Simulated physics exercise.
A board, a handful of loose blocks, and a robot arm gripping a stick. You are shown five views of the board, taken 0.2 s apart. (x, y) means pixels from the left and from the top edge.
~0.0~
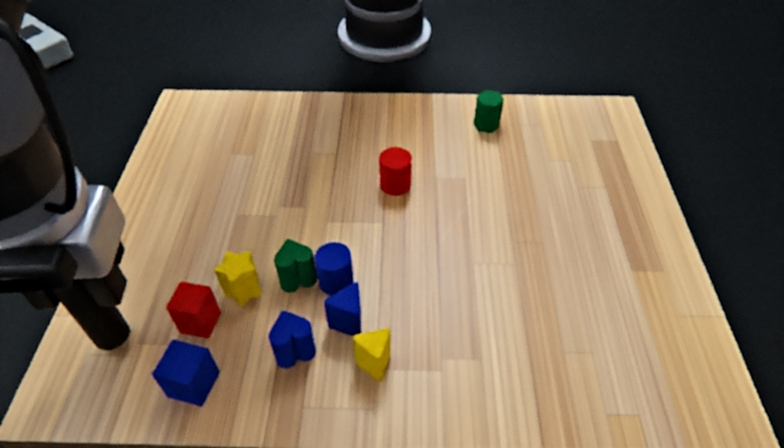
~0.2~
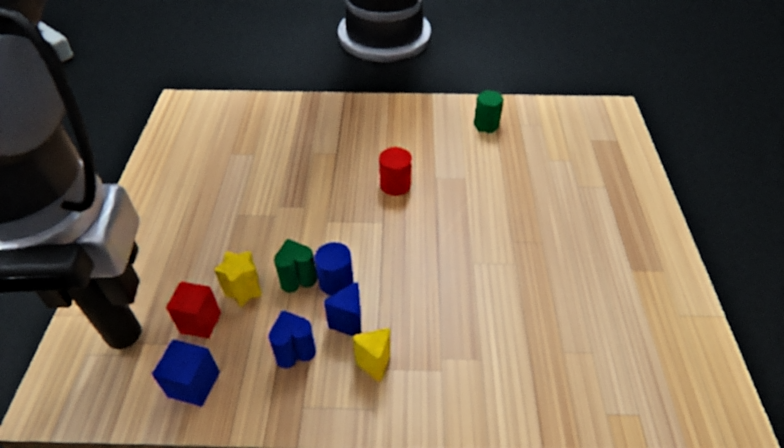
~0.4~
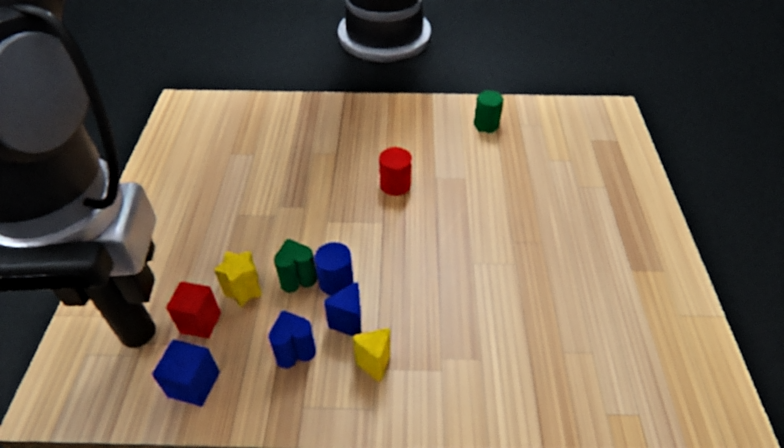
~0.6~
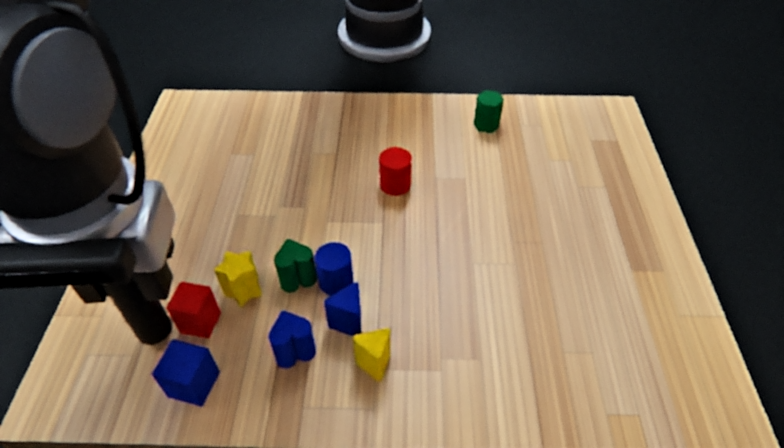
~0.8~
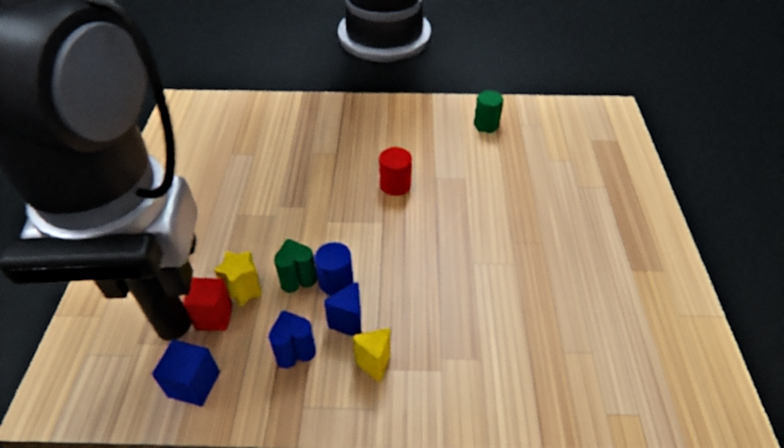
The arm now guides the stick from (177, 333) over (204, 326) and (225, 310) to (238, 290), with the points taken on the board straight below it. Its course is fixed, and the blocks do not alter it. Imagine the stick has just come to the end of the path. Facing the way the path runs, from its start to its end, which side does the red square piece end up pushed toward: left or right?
Right.
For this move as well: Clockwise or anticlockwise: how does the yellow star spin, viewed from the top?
Spin direction: Counter-clockwise.
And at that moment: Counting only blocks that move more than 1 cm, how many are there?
The number of blocks that move over 1 cm is two.
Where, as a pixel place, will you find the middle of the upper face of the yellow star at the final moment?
The answer is (258, 240).
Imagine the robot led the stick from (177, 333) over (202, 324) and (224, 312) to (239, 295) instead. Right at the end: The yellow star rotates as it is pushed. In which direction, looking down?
Looking down: Anticlockwise.
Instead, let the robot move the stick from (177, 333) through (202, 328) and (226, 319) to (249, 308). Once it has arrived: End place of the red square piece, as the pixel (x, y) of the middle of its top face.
I expect it at (265, 261).
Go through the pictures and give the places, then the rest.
The first picture shows lower end of the stick (112, 335), tops of blocks, blue square piece (180, 361), red square piece (188, 297), yellow star (235, 264), green heart (292, 253).
The second picture shows stick (124, 334), blocks as before.
The third picture shows stick (138, 333), blocks as before.
The fourth picture shows stick (155, 330), blocks as before.
The fifth picture shows stick (174, 326), blue square piece (180, 361), red square piece (203, 291), yellow star (235, 264), green heart (292, 253).
On the path given first. Halfway along, stick (213, 312); red square piece (239, 277), turned 25° anticlockwise; yellow star (252, 250), turned 35° anticlockwise.
At the end, stick (235, 283); blue square piece not moved; red square piece (262, 265); yellow star (258, 240), turned 40° anticlockwise; green heart (297, 252).
